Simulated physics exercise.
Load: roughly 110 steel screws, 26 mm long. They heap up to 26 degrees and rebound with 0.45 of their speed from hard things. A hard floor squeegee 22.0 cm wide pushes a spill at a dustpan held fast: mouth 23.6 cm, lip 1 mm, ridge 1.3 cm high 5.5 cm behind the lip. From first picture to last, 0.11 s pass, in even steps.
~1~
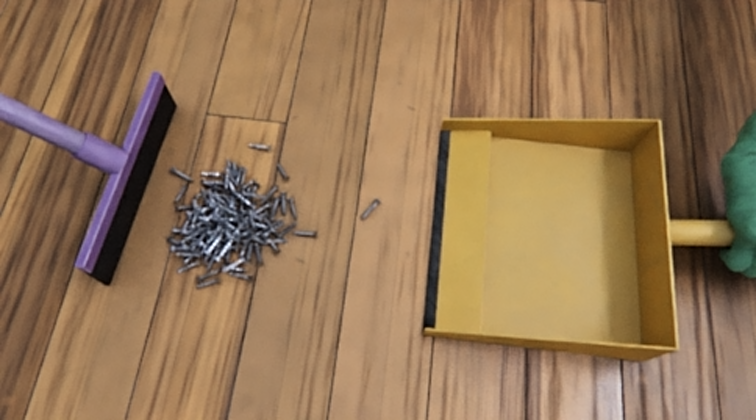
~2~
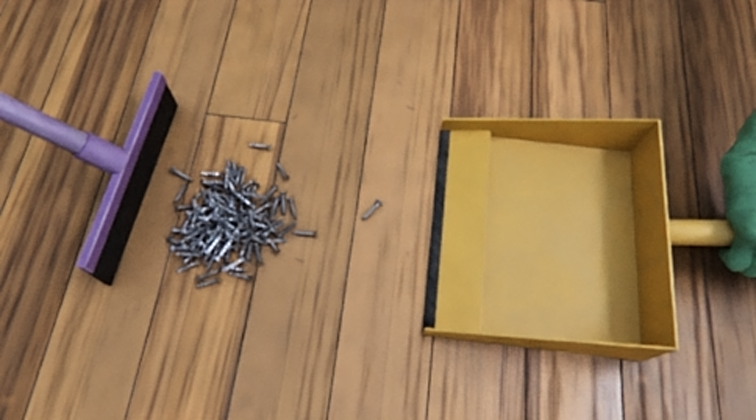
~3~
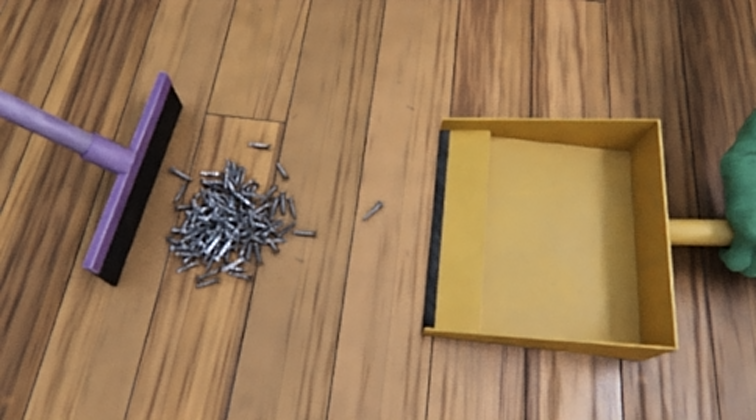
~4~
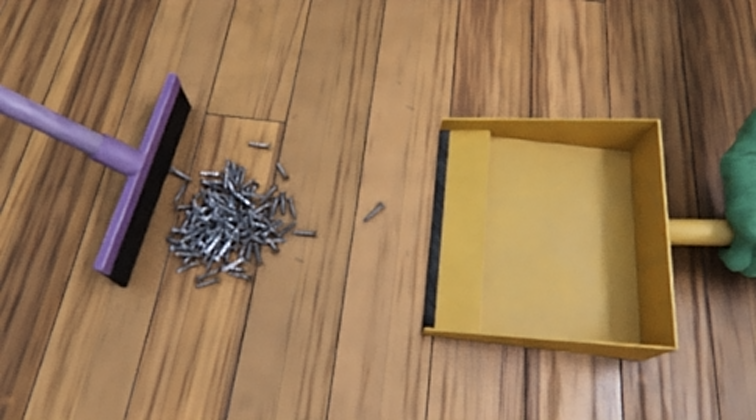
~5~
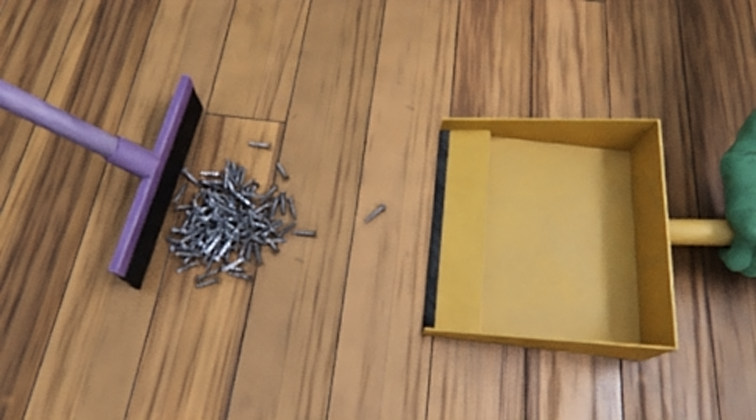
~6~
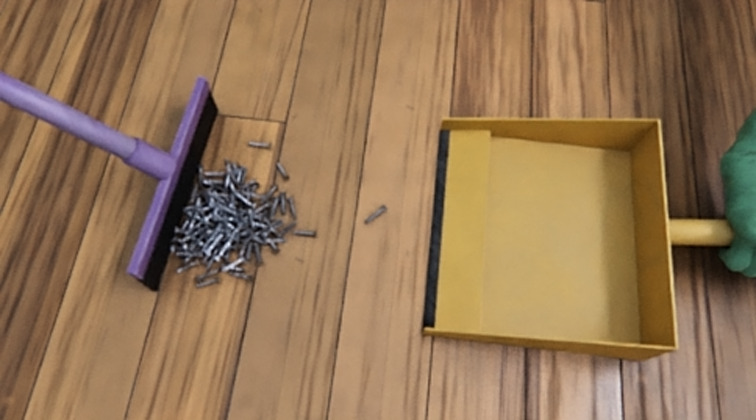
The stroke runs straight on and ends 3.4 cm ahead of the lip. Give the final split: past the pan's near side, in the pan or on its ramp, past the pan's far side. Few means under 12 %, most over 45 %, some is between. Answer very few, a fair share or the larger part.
Near side very few, pan a fair share, far side very few.
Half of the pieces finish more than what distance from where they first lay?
Some 22 cm.
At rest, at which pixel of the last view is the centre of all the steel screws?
Around (429, 256).
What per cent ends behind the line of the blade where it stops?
About 5 per cent.
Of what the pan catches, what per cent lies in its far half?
Some 20 per cent.
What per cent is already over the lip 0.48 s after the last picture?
Some 40 per cent.
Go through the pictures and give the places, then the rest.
In the first picture, blade from (86, 267) to (159, 81), moved 0.0 cm, 0 of the pieces shifted so far; middle of the pieces at (236, 220); pan at (553, 239).
In the second picture, blade from (88, 267) to (160, 81), moved 0.2 cm, 0 of the pieces shifted so far; middle of the pieces at (236, 220).
In the third picture, blade from (93, 268) to (166, 82), moved 0.8 cm, 1 of the pieces shifted so far; middle of the pieces at (236, 220).
In the fourth picture, blade from (104, 269) to (175, 83), moved 1.8 cm, 1 of the pieces shifted so far; middle of the pieces at (236, 220).
In the fifth picture, blade from (119, 271) to (188, 84), moved 3.2 cm, 2 of the pieces shifted so far; middle of the pieces at (236, 220).
In the sixth picture, blade from (137, 273) to (204, 86), moved 5.0 cm, 6 of the pieces shifted so far; middle of the pieces at (236, 220); pan at (552, 239).
Then, 0.15 s after the last picture, middle of the blade 15 cm from the lip; 0 % over the lip, far side 0 %, near side 5 %.
Then, 0.25 s after the last picture, middle of the blade 7 cm from the lip; 0 % over the lip, far side 0 %, near side 5 %.
Then, 0.48 s after the last picture, middle of the blade 4 cm from the lip; 40 % over the lip, far side 0 %, near side 5 %.
In the end, near side 5 %, pan 40 %, far side 0 %, in front of the lip or behind the blade 55 %.
